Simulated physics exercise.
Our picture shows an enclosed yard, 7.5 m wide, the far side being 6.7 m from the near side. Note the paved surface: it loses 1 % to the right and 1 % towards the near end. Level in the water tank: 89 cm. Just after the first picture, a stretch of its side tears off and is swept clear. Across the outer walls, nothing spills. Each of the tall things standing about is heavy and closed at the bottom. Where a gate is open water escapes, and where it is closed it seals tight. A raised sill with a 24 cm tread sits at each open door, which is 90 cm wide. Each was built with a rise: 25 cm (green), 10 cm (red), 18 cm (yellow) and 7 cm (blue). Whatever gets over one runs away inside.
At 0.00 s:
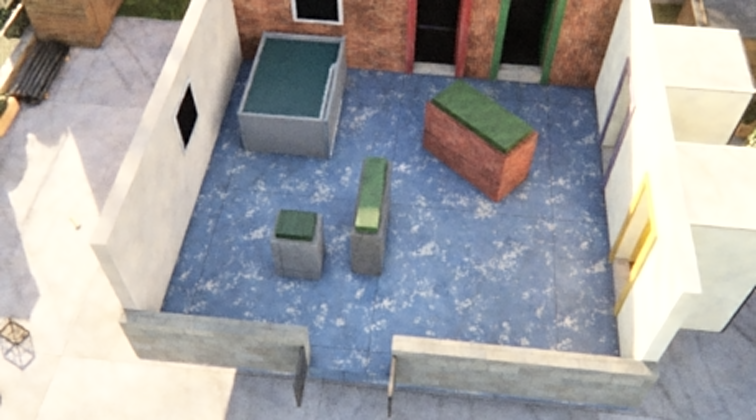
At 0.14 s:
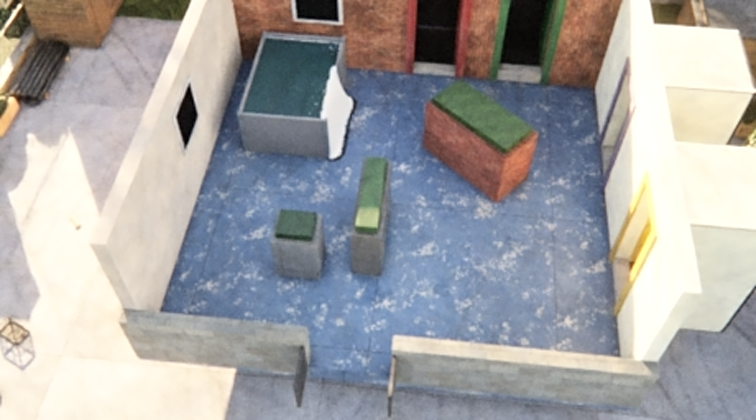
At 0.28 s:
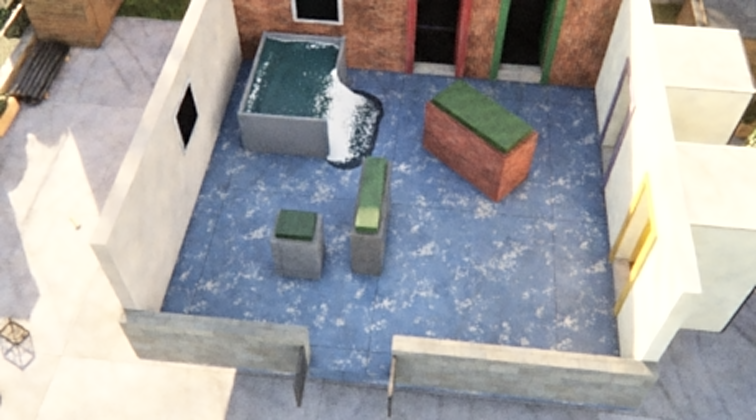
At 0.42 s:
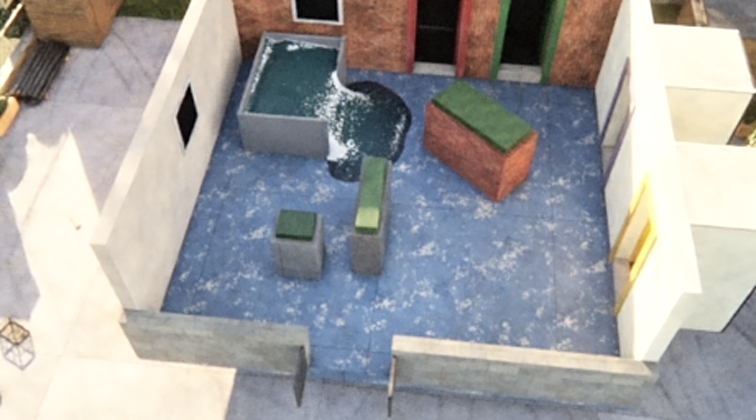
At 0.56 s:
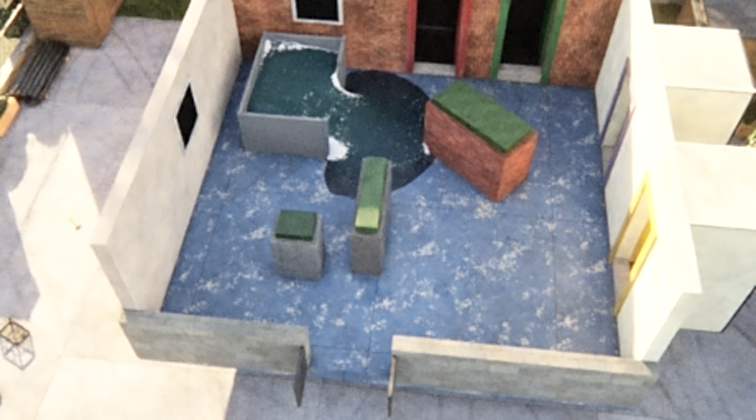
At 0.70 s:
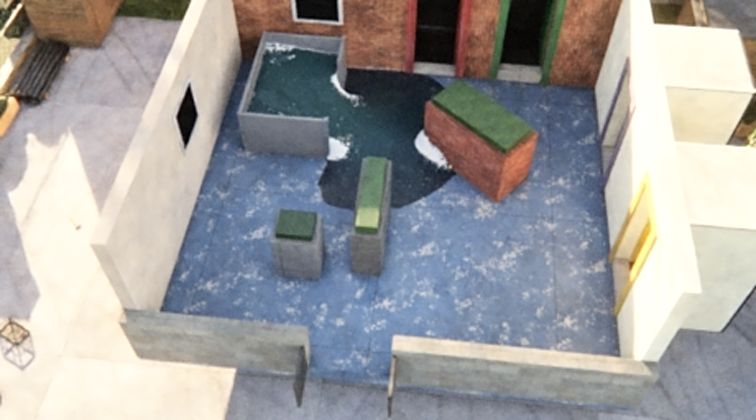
Water bursts from the side of a grey tank and spreads across the blue yard floor.
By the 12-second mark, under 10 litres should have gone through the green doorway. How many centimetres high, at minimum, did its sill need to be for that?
It needed to be about 20 cm high.
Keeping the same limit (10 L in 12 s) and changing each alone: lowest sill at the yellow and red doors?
About 19 cm at yellow and 17 cm at red.
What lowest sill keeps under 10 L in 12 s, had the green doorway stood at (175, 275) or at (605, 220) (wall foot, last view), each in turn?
Roughly 10.0 cm for the first and 11.5 cm for the second.
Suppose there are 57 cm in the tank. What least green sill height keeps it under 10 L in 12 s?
Around 11.0 cm high.
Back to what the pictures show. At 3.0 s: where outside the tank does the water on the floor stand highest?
Check close to (615, 364).
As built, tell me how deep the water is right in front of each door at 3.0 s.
In cm - green: 15, red: 13, yellow: 19, blue: 10.
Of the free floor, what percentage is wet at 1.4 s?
Roughly 30 percent of the floor is wet.
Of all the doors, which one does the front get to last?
Coming last is the blue one.
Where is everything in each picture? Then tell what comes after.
The first picture shows the water tank at (294, 77) is whole and still, 89 cm deep; the green door at (525, 44) is dry.
In the second picture, the front is at (352, 109), 0.3 m from the gap at (333, 115); 0.3 m2 of floor is wet, 89 cm left at the back.
In the third picture, the gap is at (333, 115), the front 0.9 m out at (377, 120); the back of the water tank holds 82 cm.
In the fourth picture, the gap is at (333, 117), the front 1.5 m out at (407, 125); the back of the water tank holds 78 cm.
In the fifth picture, water pours out at (333, 117) and has run 2.2 m, to a hidden place; about 8 cm deep outside, 75 cm at the back.
In the sixth picture, the front is at a hidden place, 2.7 m from the gap at (333, 117); 7.2 m2 of floor is wet, 70 cm left at the back; 1.5 m in a straight line remain to the green door at (525, 44).
After 1.4 s water covers 30 % of the floor, deepest (52 cm) near (420, 144); 27 cm at the green door, 0 litres in over its 25 cm sill.
After 3.0 s water covers 55 % of the floor, deepest (40 cm) near (615, 364); 15 cm at the green door, 3 litres in over its 25 cm sill.
After 12.0 s water covers 95 % of the floor, deepest (12 cm) near (605, 384); 3 cm at the green door, 3 litres in over its 25 cm sill.
At the green door as built, the water arrived by 1.3 s and peaked near 27 cm at 1.4 s.
Run again over the same 12 s with other heights there, 14 litres in over 18.5 cm, 7 litres over 21.5 cm. The limit of 10 litres is kept from about 20 cm up.
